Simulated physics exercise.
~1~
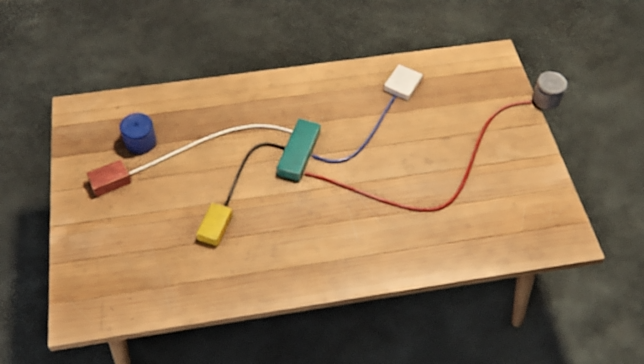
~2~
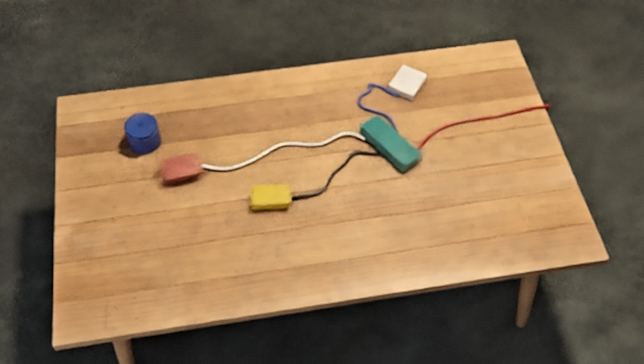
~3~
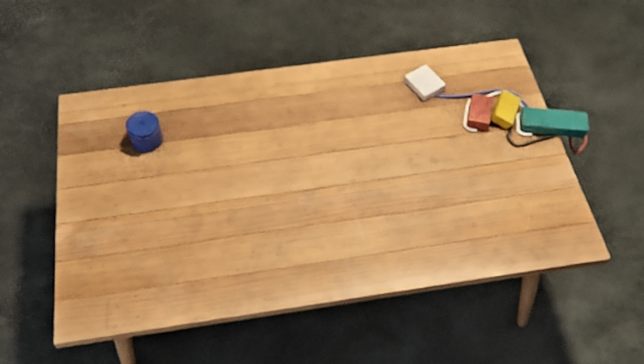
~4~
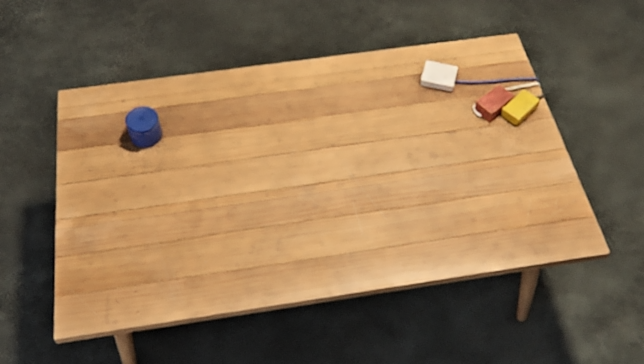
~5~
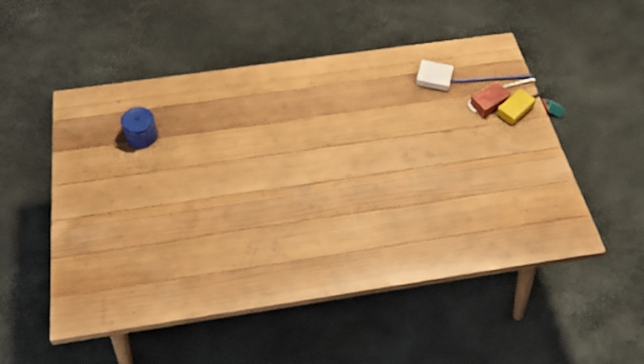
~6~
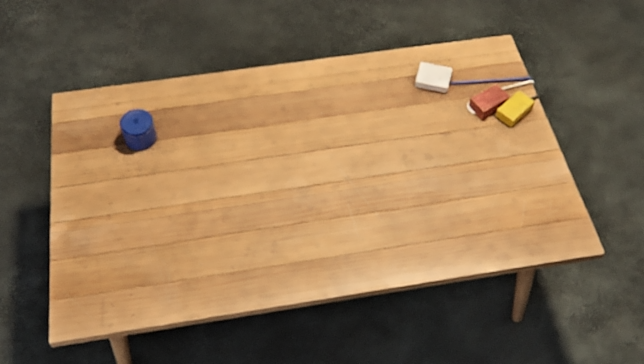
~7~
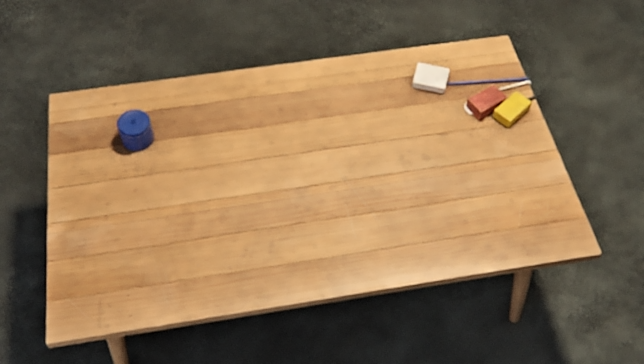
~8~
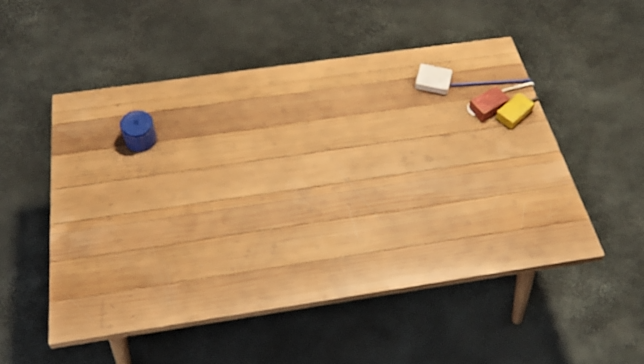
We see a grey speaker drop off the right side of a wooden table, dragging the teal power strip and its corded devices rightward until the strip goes over the edge. The red, yellow and white pieces come to rest near the far right corner, while the blue tub stays put.
